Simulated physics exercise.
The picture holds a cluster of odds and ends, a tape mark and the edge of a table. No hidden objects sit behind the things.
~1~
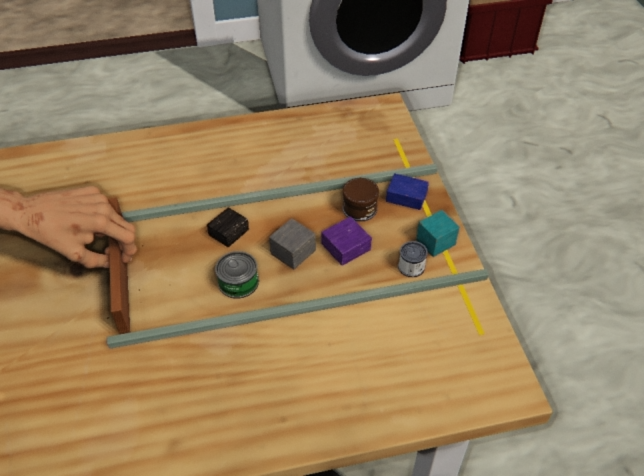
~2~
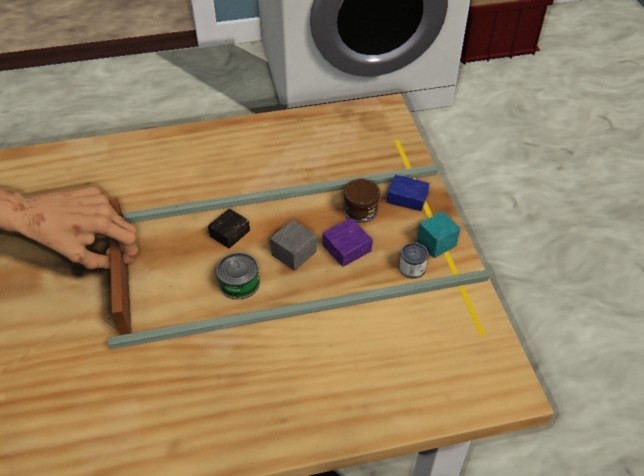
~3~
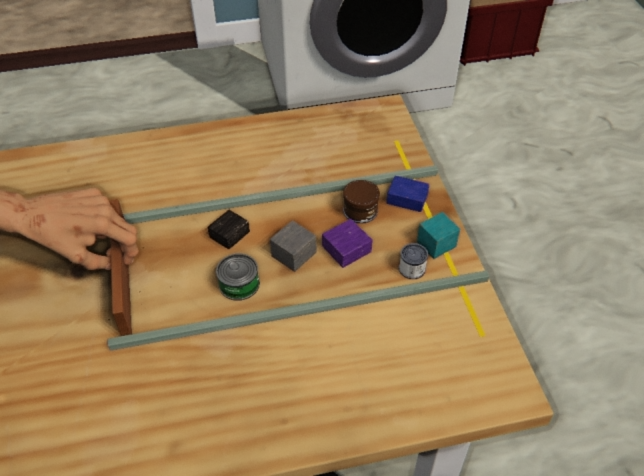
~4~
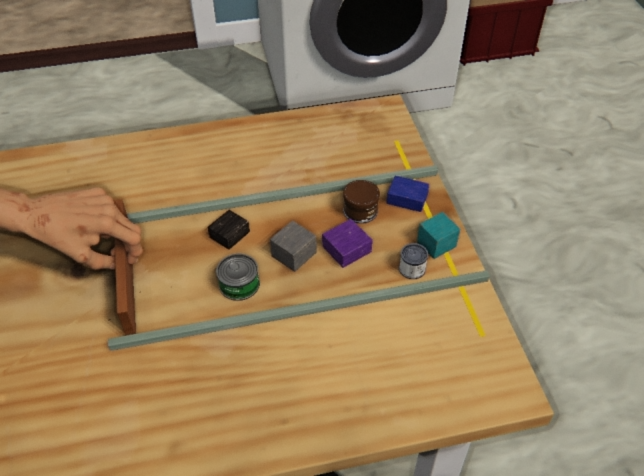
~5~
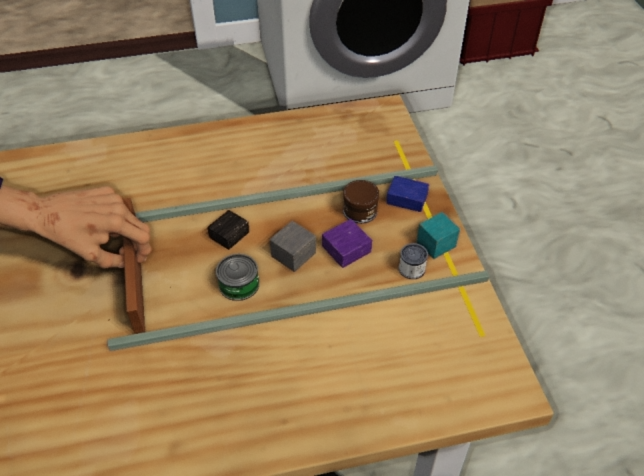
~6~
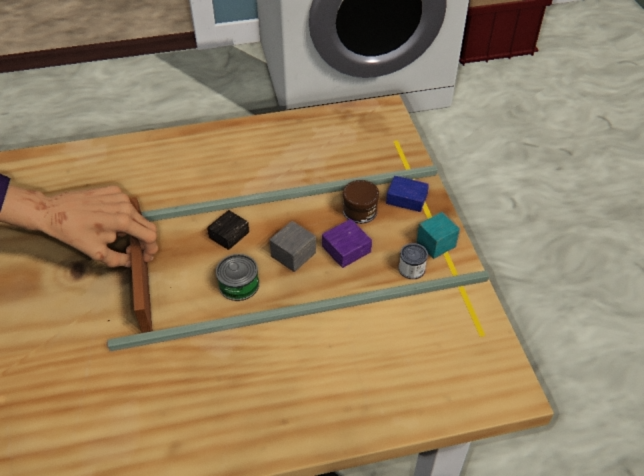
We see a hand holding a brown board upright between two rails on a wooden table, with blocks and tins spread to its right; the hand stays nearly still, then slides the board slightly right without touching them.
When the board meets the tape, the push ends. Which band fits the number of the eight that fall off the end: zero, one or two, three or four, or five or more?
The number that tip off is going to be more than four.
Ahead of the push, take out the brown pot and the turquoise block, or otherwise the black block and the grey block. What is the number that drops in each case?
In the first try 3, in the other 3.
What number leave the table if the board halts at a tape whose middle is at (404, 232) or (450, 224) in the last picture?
Ending up on the floor: First try 2, second try 8.
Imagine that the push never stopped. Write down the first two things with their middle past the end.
Sequence: Turquoise block; blue block.
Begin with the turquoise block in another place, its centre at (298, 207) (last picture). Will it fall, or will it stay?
It goes down.
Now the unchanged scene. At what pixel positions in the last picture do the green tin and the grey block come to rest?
Middles: Around (464, 241) and around (447, 211).
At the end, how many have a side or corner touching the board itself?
Contact count: 3.
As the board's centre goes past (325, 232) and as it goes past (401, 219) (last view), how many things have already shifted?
7 by the first point, 8 by the second.
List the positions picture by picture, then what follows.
In the first picture, turquoise block (438, 233); blue block (407, 192); white tin (413, 260); board (119, 264); tape (433, 225).
In the second picture, blue block (408, 193); board (120, 265).
In the third picture, white tin (413, 261); black block (229, 229).
In the fourth picture, turquoise block (438, 236); grey block (294, 246).
In the fifth picture, blue block (408, 194); green tin (238, 277).
In the sixth picture, turquoise block (438, 235); blue block (408, 194); white tin (413, 261); board (139, 263); tape (434, 226).
Early on, none off yet; turquoise block at rest near (438, 235); blue block at rest near (408, 194); white tin at rest near (413, 261).
A while later, none off yet; turquoise block moving near (445, 236); blue block travelled a little near (424, 189); white tin travelled a little near (426, 263).
Finally, the number that fall off is five or more; lost, purple block, brown pot, white tin, blue block and turquoise block.
